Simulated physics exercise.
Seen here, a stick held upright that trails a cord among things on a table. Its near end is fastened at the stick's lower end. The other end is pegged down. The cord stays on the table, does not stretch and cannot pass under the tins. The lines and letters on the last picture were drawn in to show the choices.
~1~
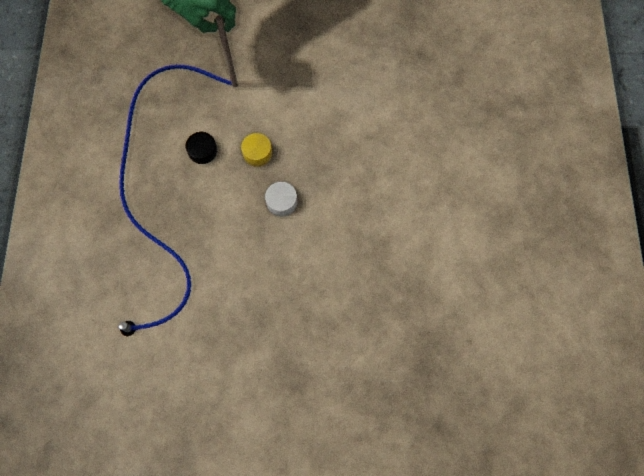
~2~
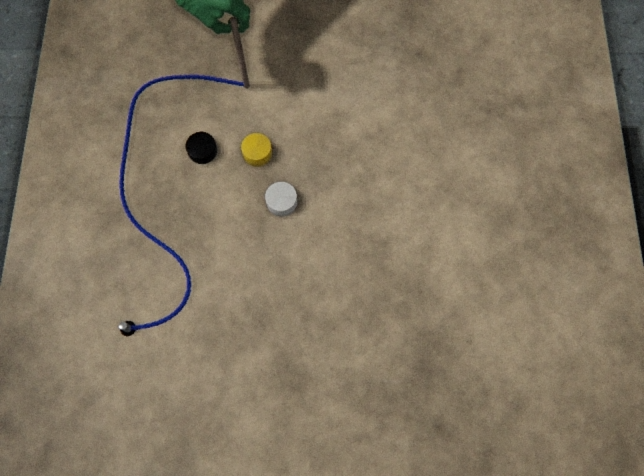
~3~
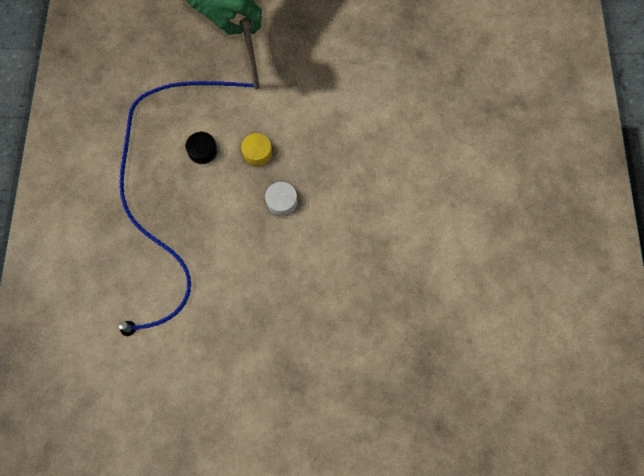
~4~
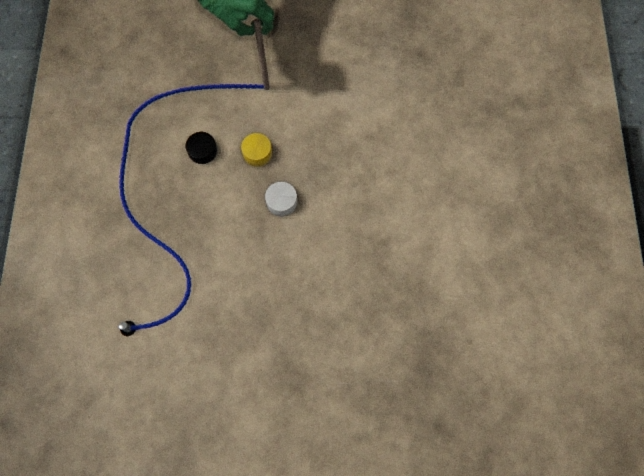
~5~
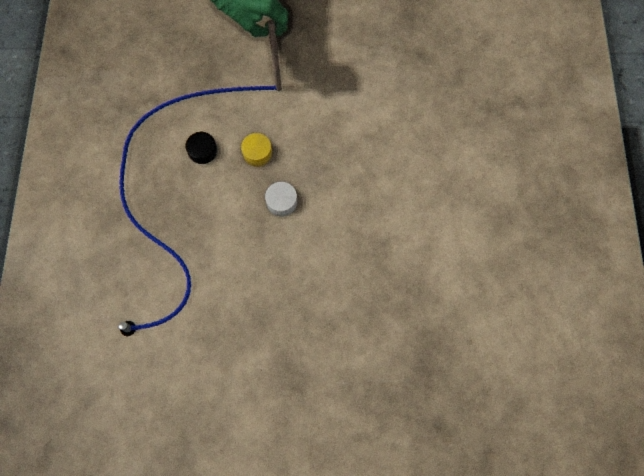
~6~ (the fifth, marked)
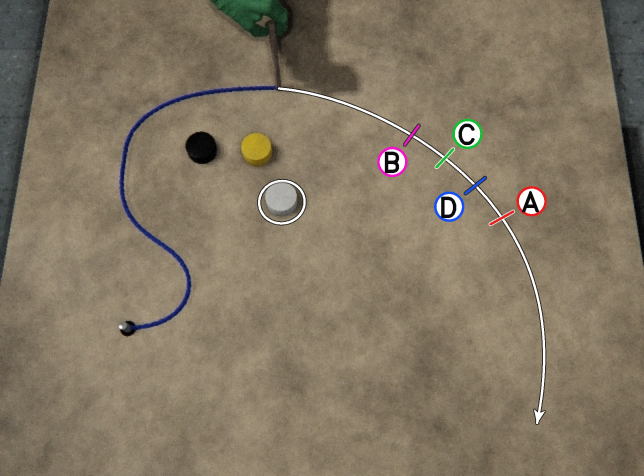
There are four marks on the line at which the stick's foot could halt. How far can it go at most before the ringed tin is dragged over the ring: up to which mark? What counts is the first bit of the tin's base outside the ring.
D.
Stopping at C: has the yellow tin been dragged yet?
By then, no.
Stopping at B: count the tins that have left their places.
The count is none.
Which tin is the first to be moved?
The black tin.
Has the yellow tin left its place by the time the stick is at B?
No.
On the copy, A at (502, 218); B at (412, 135); C at (445, 158); D at (475, 186); the ring at (282, 202); the route from (279, 89) via (481, 192) to (537, 423).
On D. First, foot of the stick (353, 107); white tin (281, 199).
Then, foot of the stick (422, 142); black tin (205, 151); white tin (281, 199).
Finally, foot of the stick (475, 186); yellow tin (266, 173); black tin (237, 181); white tin (281, 199); the white tin is still in its ring.
By contrast, A drags the ringed tin to (292, 217); B is safe but short; C is safe but short.
